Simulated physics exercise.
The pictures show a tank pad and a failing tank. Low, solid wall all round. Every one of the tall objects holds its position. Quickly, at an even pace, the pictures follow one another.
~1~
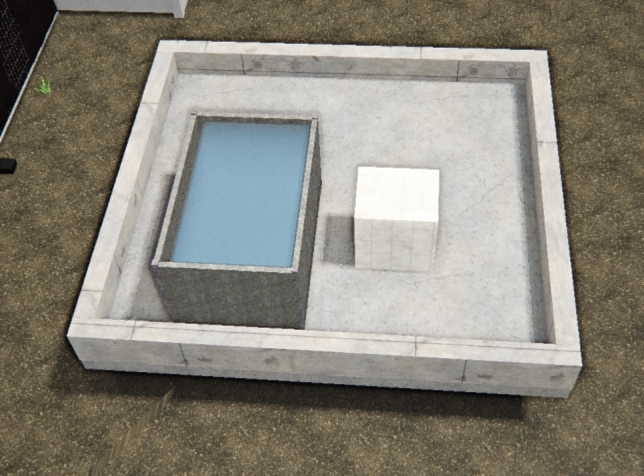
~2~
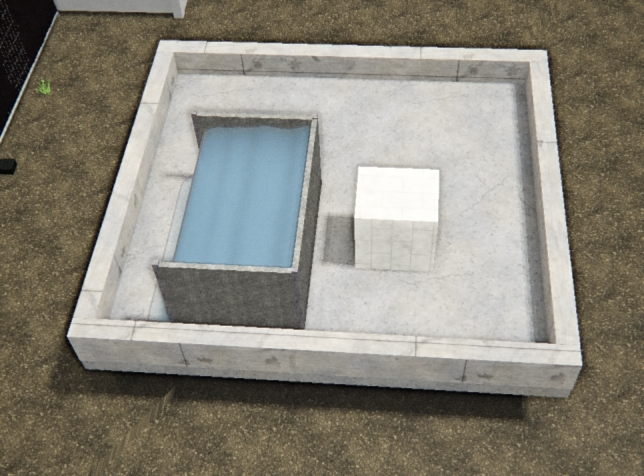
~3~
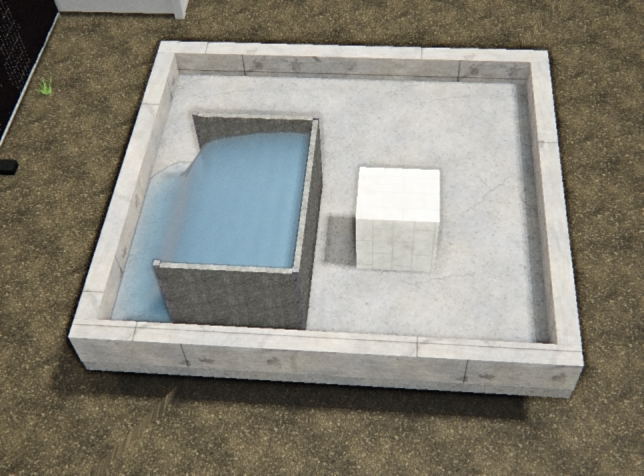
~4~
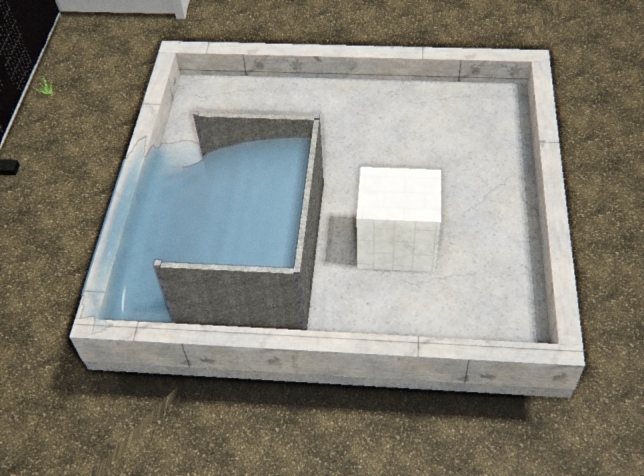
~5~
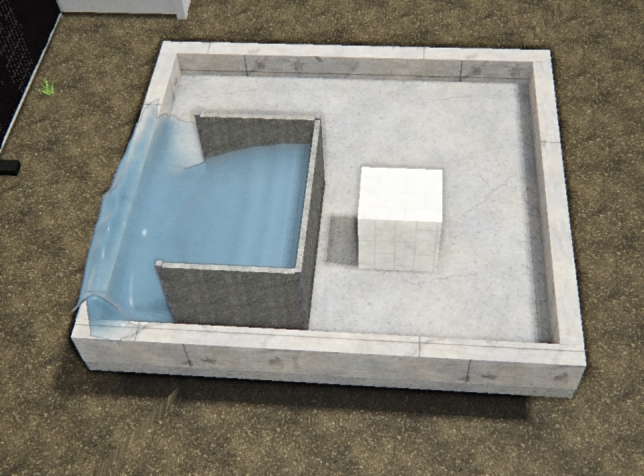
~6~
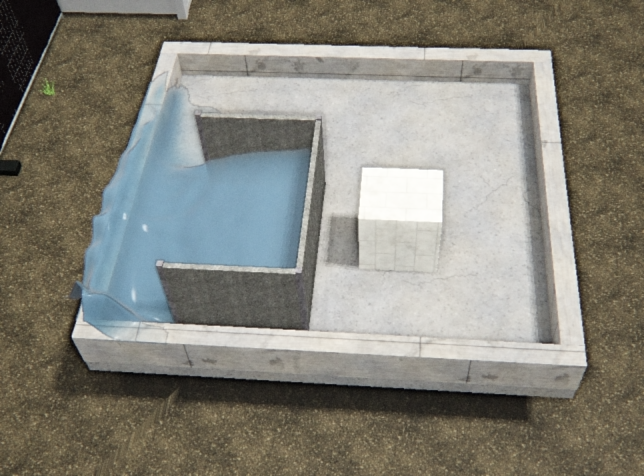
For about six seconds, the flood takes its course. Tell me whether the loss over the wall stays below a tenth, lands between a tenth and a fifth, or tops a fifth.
The loss tops a fifth.
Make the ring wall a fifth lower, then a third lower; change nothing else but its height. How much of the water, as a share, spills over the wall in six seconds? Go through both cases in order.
I'd expect around 40 per cent for the first wall and around 46 per cent for the second.
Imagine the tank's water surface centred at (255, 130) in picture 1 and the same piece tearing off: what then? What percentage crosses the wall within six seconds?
Observed share: Around 28 %.
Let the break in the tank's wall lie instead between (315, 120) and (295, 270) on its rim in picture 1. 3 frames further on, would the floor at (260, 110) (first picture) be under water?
Untouched.
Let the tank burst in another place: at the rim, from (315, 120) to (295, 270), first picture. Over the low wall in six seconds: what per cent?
Close to 8 per cent, I reckon.
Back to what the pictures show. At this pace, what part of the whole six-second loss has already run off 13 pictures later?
I'd put it at 100 per cent.
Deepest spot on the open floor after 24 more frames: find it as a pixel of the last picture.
Look close to (131, 260).
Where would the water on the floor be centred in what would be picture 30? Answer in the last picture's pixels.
The centre of mass sits at about (286, 203).
A moment on, water covers 25 % of the floor; the low wall has let 17 % over.
Next, water covers 30 % of the floor; the low wall has let 24 % over.
Then, water covers 60 % of the floor; the low wall has let 30 % over.
Later, water covers 75 % of the floor; the low wall has let 30 % over.
In the end, water covers 80 % of the floor; the low wall has let 30 % over.
